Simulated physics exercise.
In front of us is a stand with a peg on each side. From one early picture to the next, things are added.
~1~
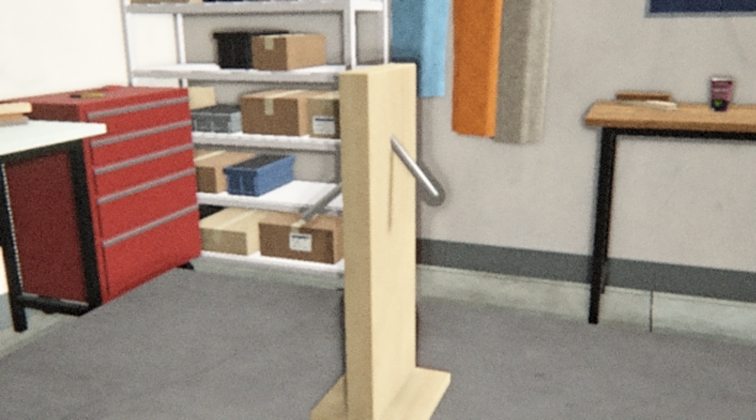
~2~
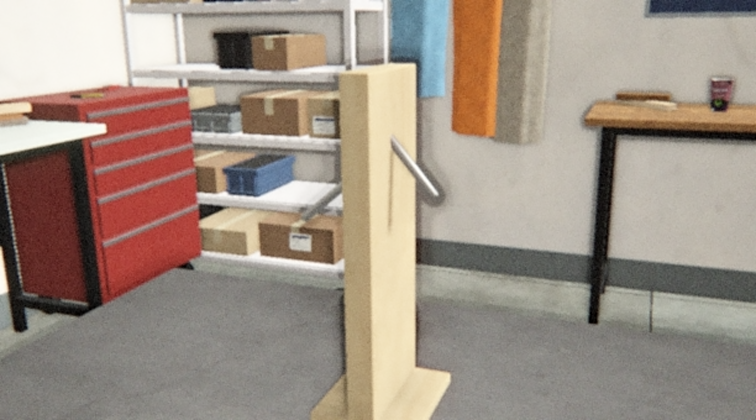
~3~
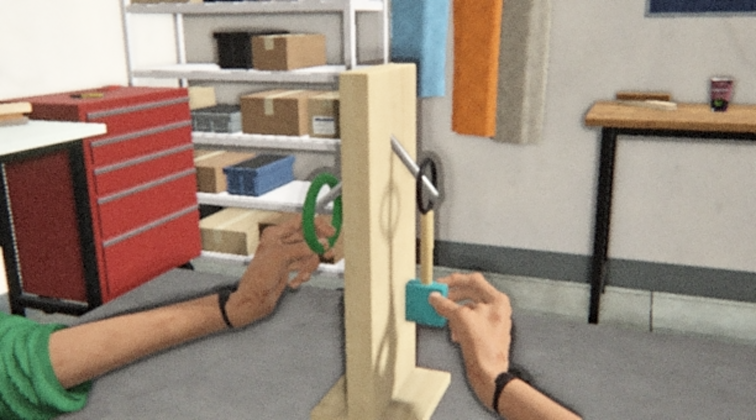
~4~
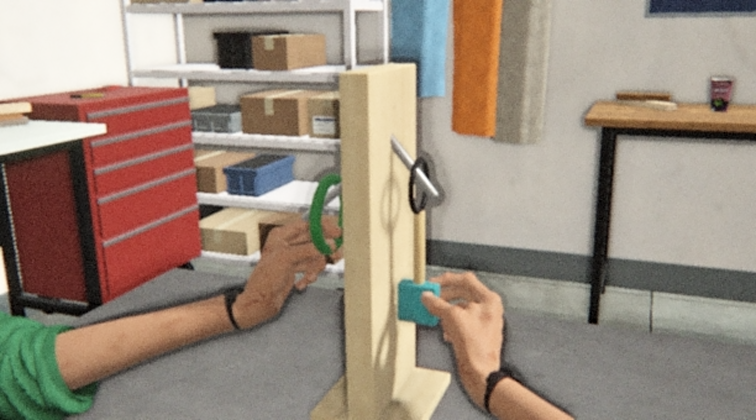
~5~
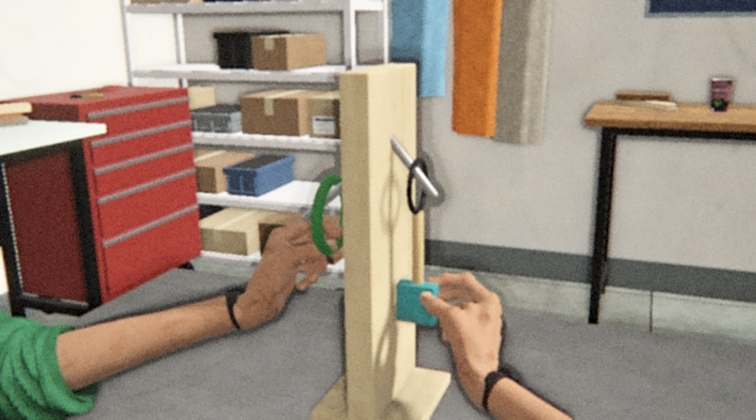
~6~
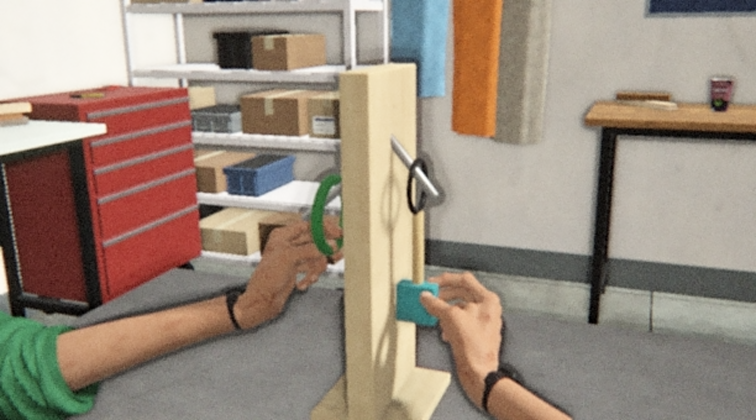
We see a wooden stand with a peg on each side, then two hands bring a green tape ring to the left peg and a turquoise brush to the right, shift them slightly, and keep holding them almost still.
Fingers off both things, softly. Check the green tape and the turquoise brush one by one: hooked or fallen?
Seen one by one - green tape: Fallen, turquoise brush: Fallen.
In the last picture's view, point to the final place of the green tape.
End position, centre: Approx. (250, 375).
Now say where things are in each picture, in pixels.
The first frame shows peg stand (371, 244).
The second frame shows peg stand (371, 244).
The third frame shows still on the way; green tape (324, 213); peg stand (371, 244).
The fourth frame shows still on the way; turquoise brush (419, 241); peg stand (371, 244).
The fifth frame shows still on the way; green tape (332, 215); peg stand (371, 244).
The sixth frame shows in place, still held; green tape (332, 215); turquoise brush (417, 242); peg stand (371, 244).
Then, 0.30 s past the last view, green tape in the air near (288, 313); turquoise brush in the air near (462, 331).
Finally, the green tape slips down, near (250, 375); the turquoise brush slips down.
